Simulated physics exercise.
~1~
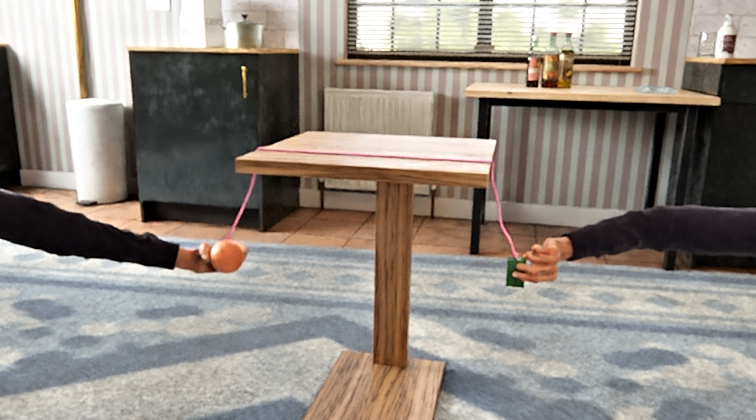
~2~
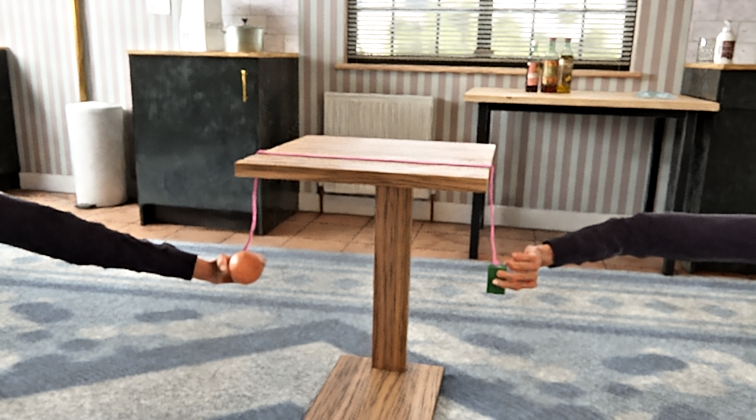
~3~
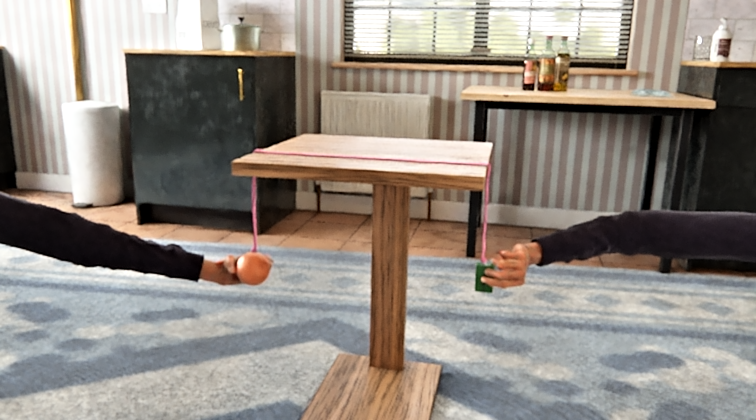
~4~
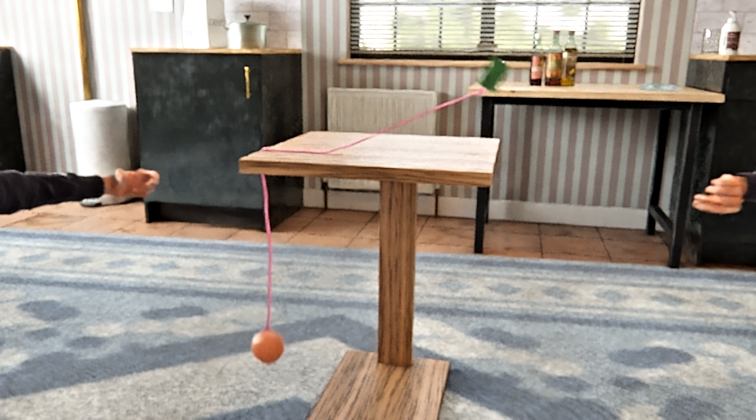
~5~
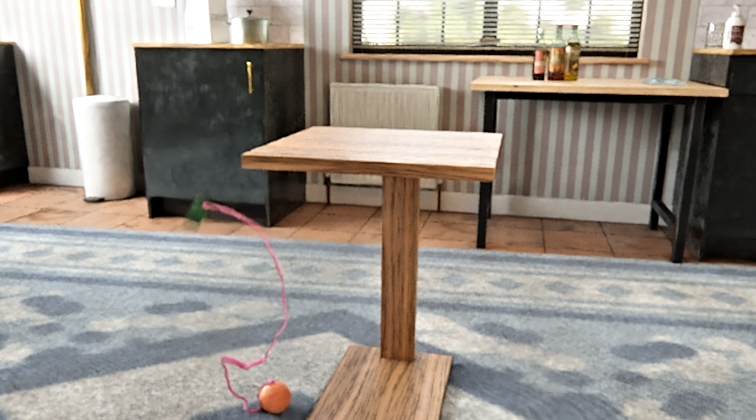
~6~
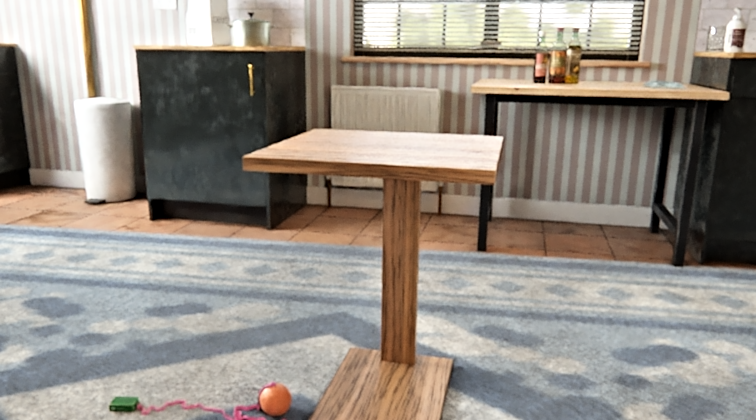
Two dark-sleeved arms reach in from either side of a small wooden pedestal table, seen from the front by a slightly swaying camera in a room with a blue-grey patterned rug and striped wallpaper. A pink ribbon crosses the tabletop, with an orange held at its left end and a small green box at its right. The hands shift the two things slightly inward, then let go and draw back. The orange drops, and the box flies up over the top, pulled leftwards. Ribbon and box come off the left side, and all lie on the rug at left.
